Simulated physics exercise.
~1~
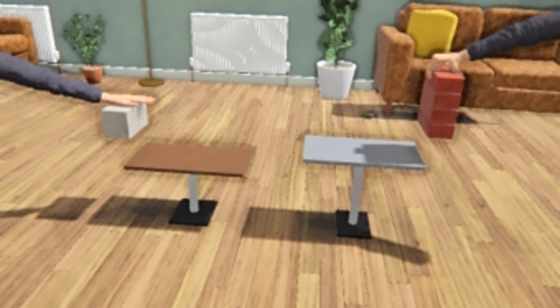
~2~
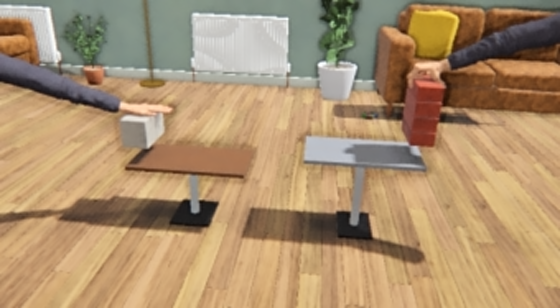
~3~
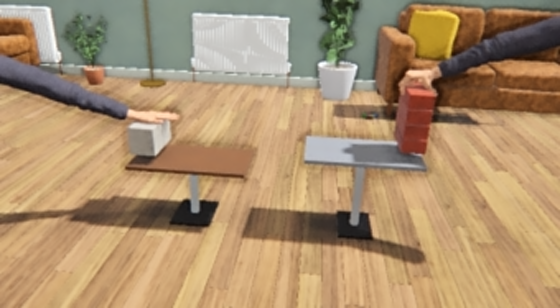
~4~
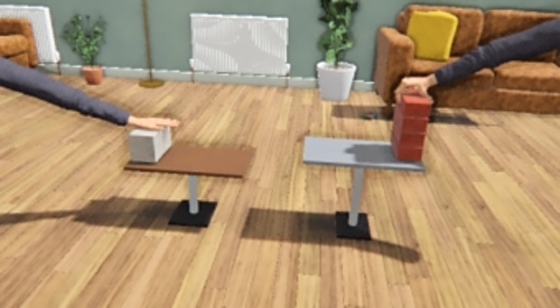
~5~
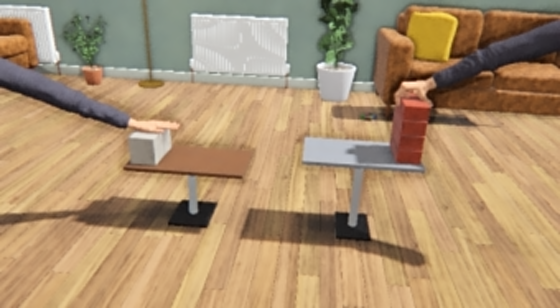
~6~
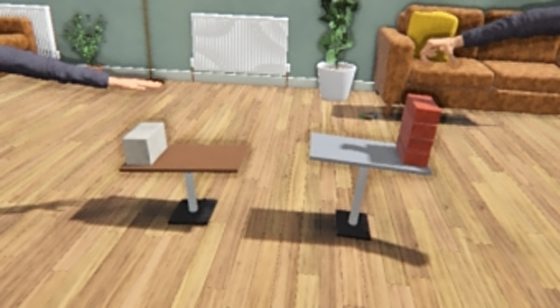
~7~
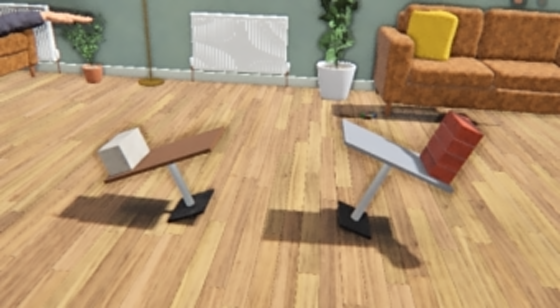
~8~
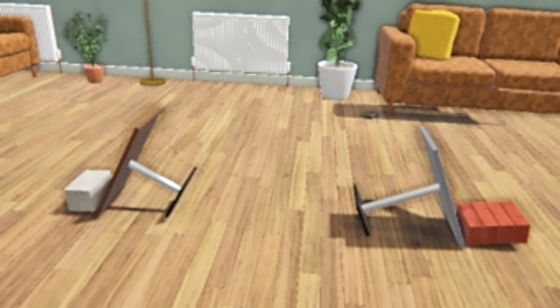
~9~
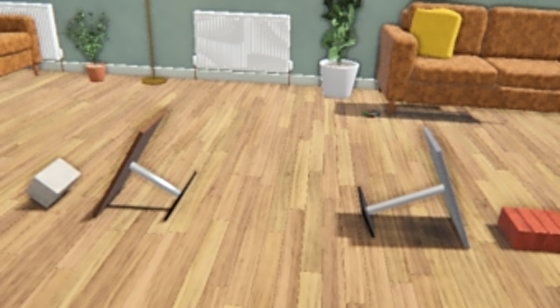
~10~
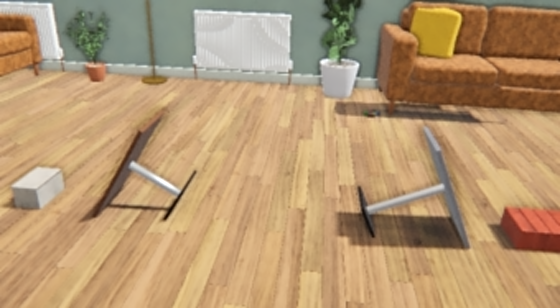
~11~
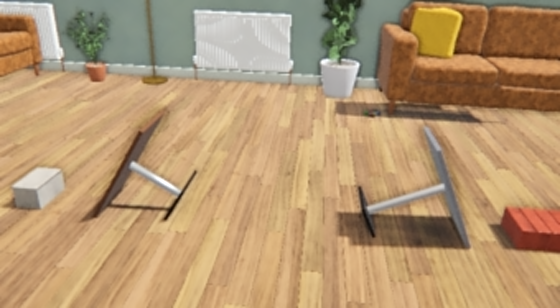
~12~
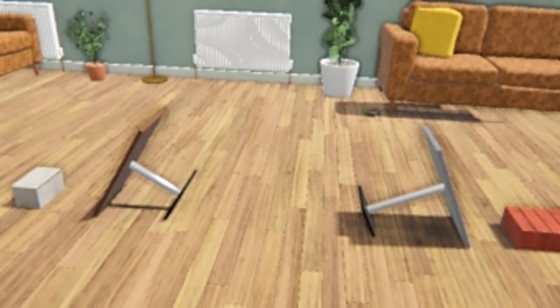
In a living room, hands release a pale block and red bricks, and both tables topple.
